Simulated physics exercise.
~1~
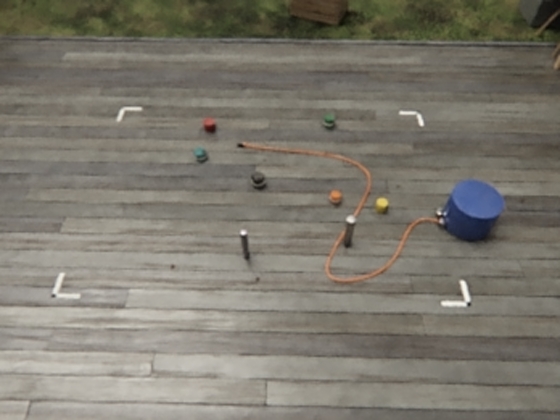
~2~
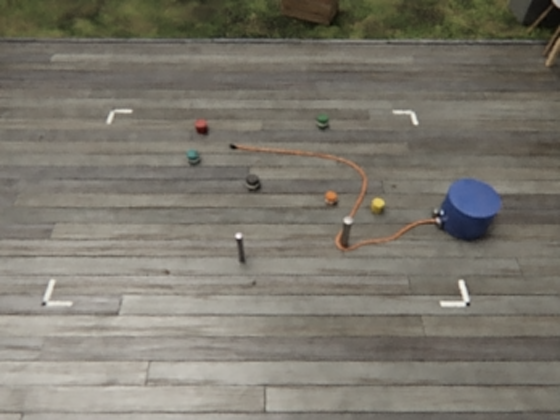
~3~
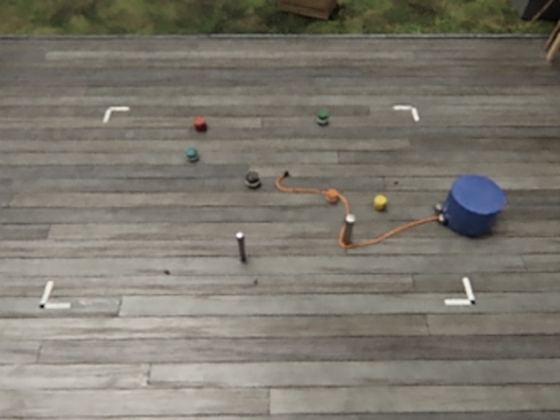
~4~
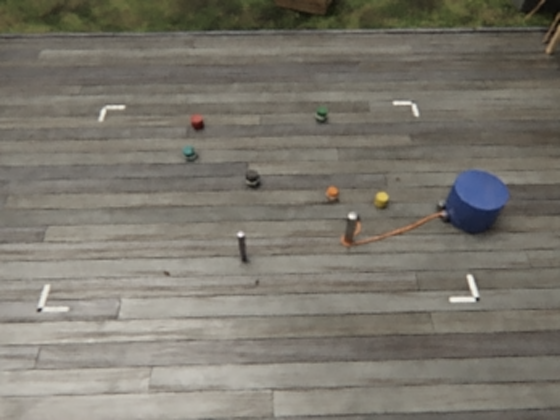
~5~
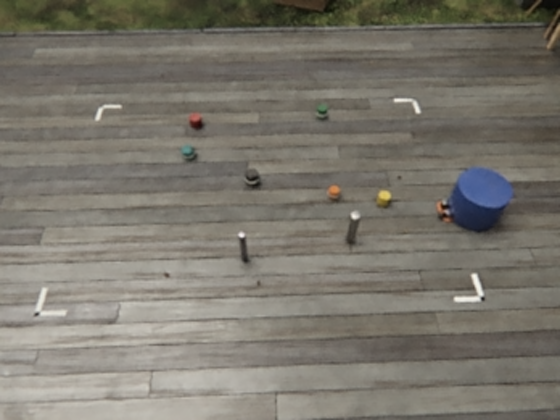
At the start, an orange lead runs from a blue drum-shaped machine on the right, curving loosely across grey wooden boards between two upright posts and six small coloured objects, with white corner marks around them. The lower loop draws in until the lead bends tightly around the right-hand post. Its dark free end then slides right, past the black object and towards the orange one. Soon only a short stretch remains between the post and the machine. Finally the lead is drawn in to the machine, leaving the posts standing and the small objects in place.
